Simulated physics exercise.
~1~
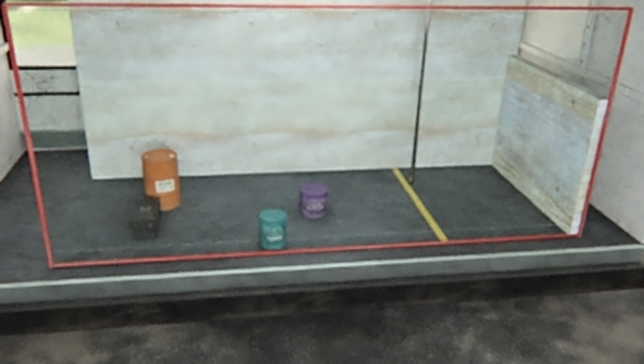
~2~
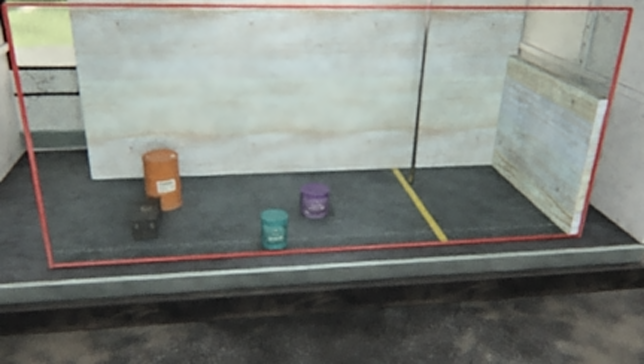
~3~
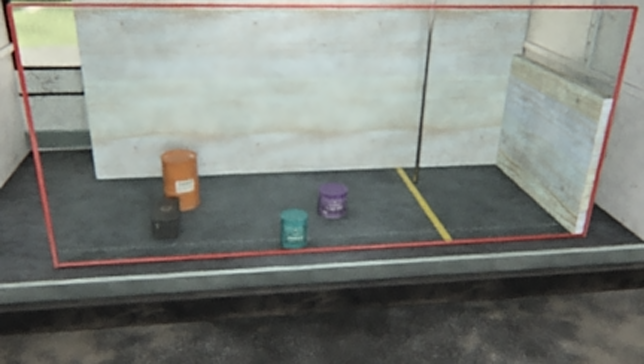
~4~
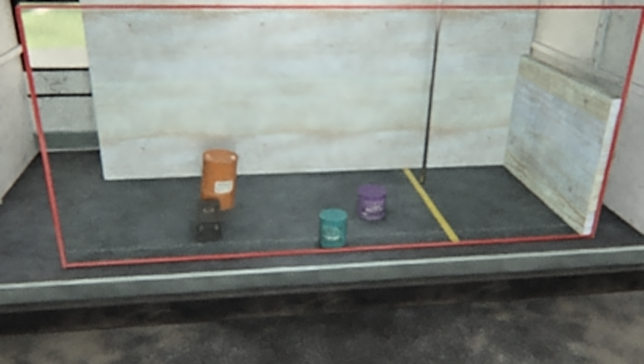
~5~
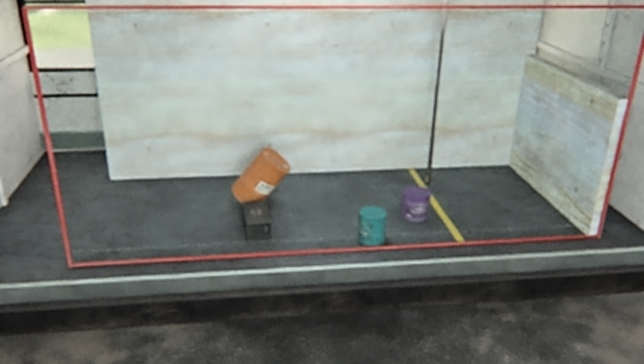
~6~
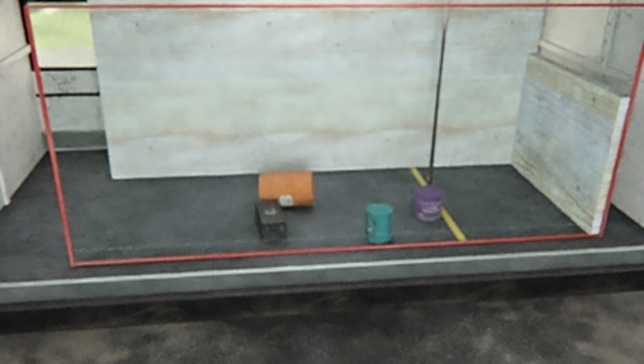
Orange drum tipping onto its side as it slides right with two buckets and a black box, all stopping short of a yellow line.
